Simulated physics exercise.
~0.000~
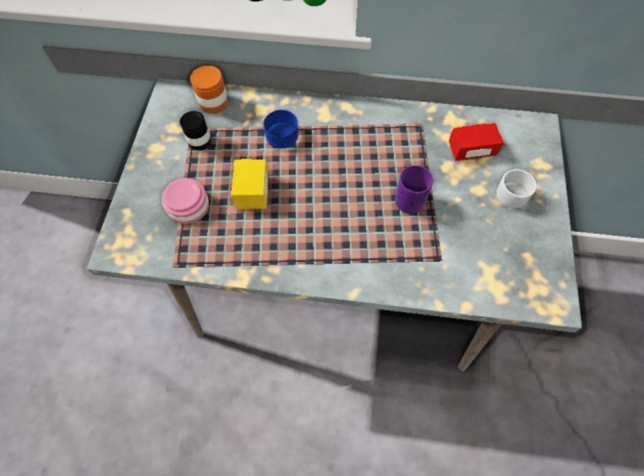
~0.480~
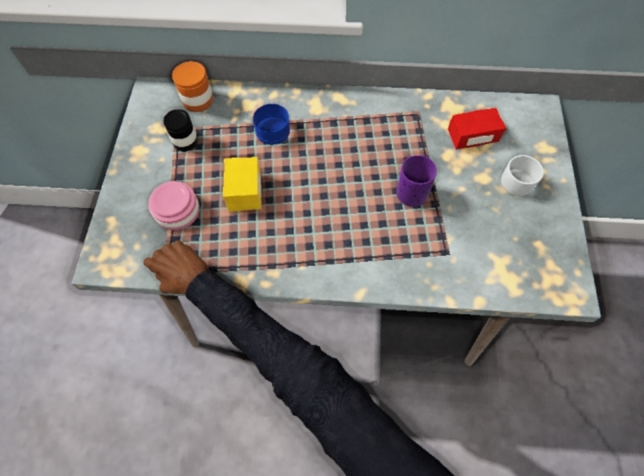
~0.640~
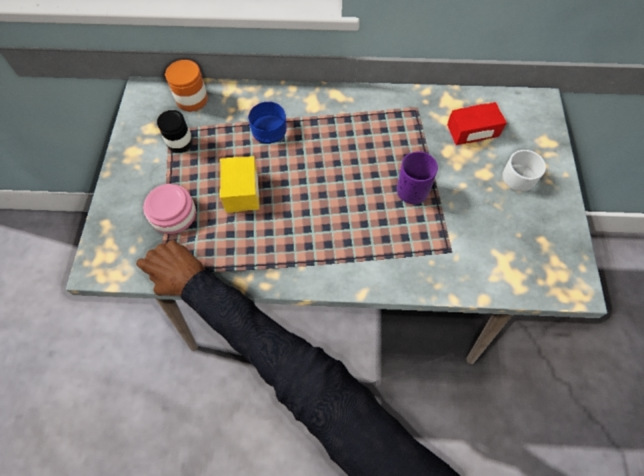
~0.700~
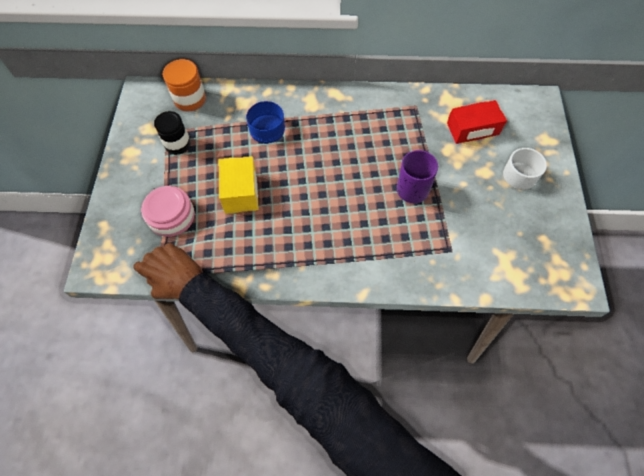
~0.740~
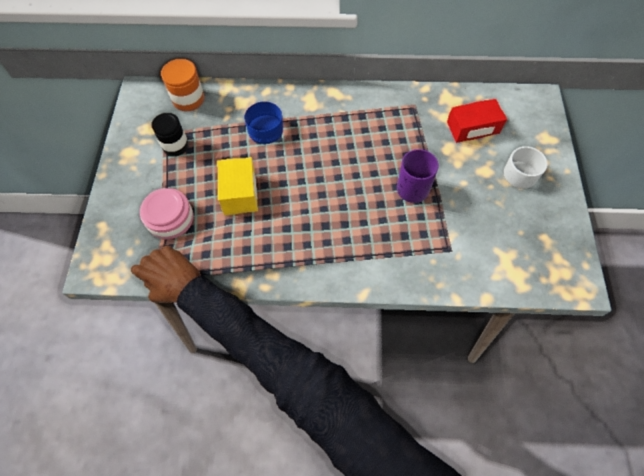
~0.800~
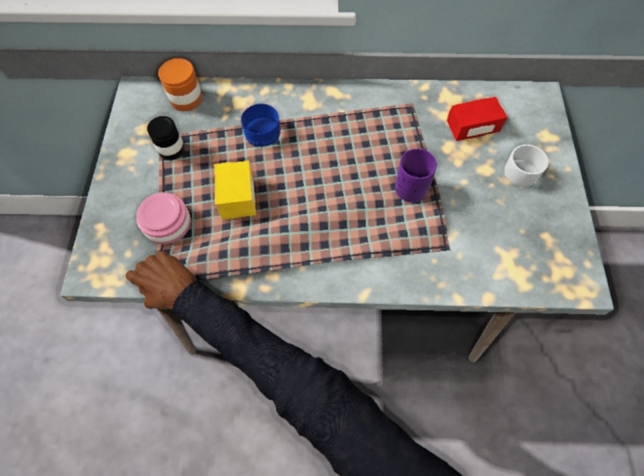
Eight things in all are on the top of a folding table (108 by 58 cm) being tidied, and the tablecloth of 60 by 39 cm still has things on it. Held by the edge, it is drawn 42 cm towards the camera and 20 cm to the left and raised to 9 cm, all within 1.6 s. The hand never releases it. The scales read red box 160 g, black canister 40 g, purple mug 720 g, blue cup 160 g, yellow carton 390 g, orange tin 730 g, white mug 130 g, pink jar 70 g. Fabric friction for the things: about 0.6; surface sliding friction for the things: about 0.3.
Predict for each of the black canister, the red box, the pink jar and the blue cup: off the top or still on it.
Prediction: Black canister - off the top; red box - still on it; pink jar - off the top; blue cup - off the top.
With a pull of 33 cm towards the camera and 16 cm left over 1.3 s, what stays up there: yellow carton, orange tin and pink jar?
Result - yellow carton: Gone, orange tin: Still on top, pink jar: Gone.
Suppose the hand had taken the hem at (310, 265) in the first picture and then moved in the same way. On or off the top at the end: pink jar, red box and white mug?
Result: Pink jar leaves the top; red box keeps its place; white mug keeps its place.
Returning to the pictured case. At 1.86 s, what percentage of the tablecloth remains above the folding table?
I'd say close to 20 per cent of it.
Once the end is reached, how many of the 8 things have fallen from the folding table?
My count is 5.
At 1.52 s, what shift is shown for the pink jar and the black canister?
Shift - pink jar 30 cm, black canister 35 cm.
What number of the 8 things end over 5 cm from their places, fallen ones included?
Tally: 5.
At 1.2 s, 90 % of the tablecloth is still over the top; black canister 15 cm off its start, pink jar 14 cm off its start, blue cup 14 cm off its start.
At 1.5 s, 65 % of the tablecloth is still over the top; black canister 34 cm off its start, blue cup 32 cm off its start, pink jar 31 cm off its start.
At 1.9 s, 20 % of the tablecloth is still over the top; blue cup 61 cm off its start at (71, 343), black canister over the edge, pink jar over the edge.
At 2.2 s, 0 % of the tablecloth is still over the top; blue cup over the edge, pink jar over the edge, black canister over the edge.
At 3.8 s, 0 % of the tablecloth is still over the top; blue cup over the edge, pink jar over the edge, black canister over the edge, red box 0 cm off its start at (479, 111).
